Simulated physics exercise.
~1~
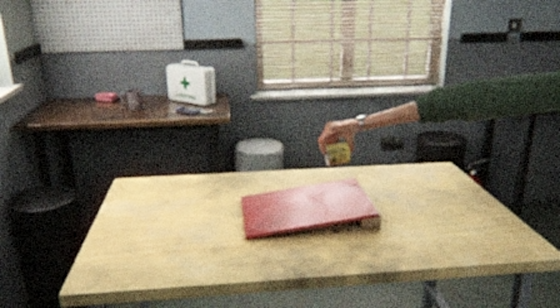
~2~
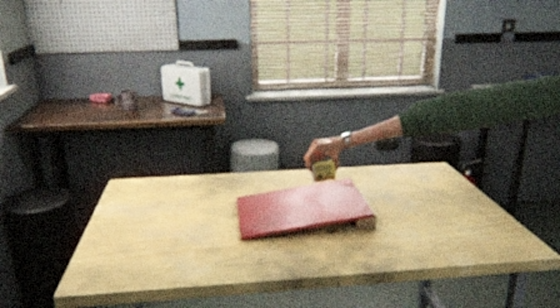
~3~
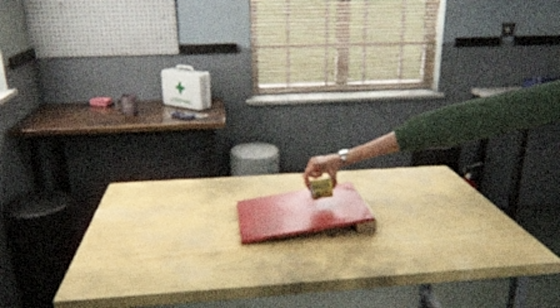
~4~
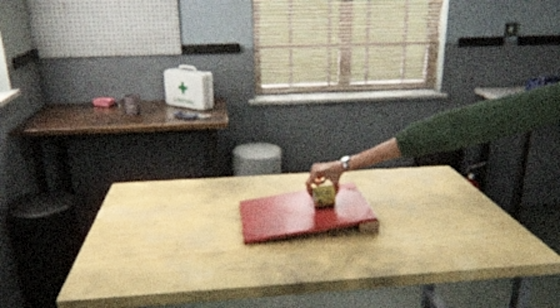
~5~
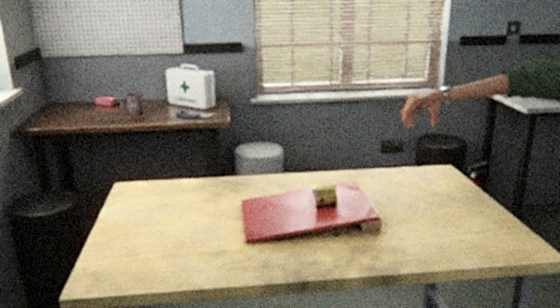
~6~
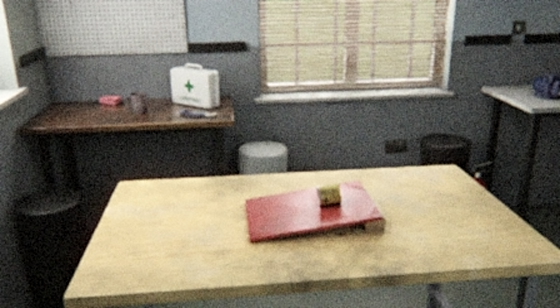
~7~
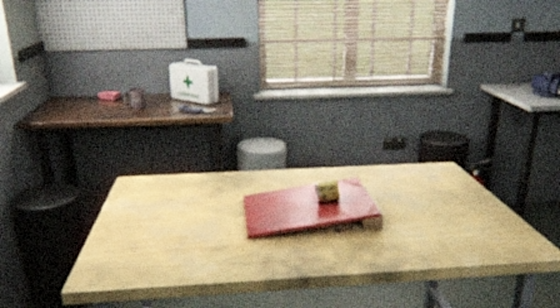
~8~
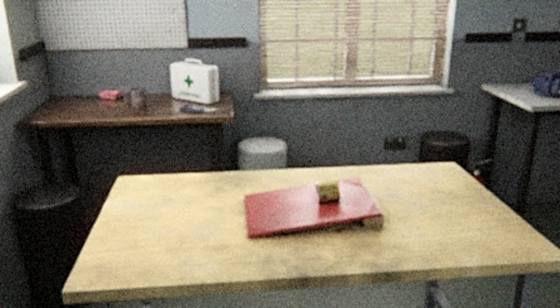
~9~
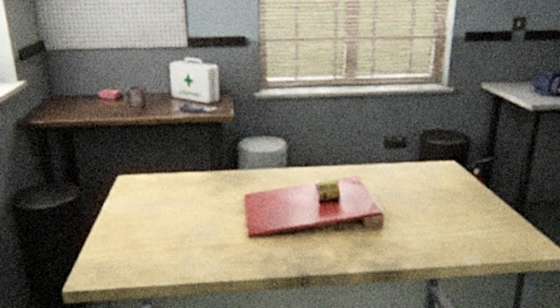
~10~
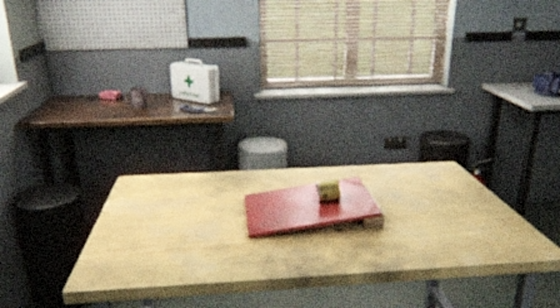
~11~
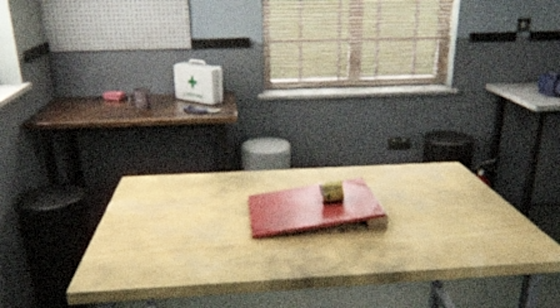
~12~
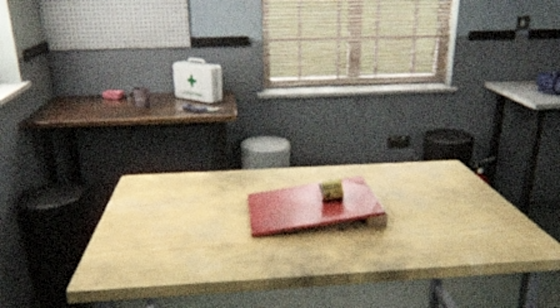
A hand sets a yellow tin on a sloping red board, withdraws, and the tin stays put.
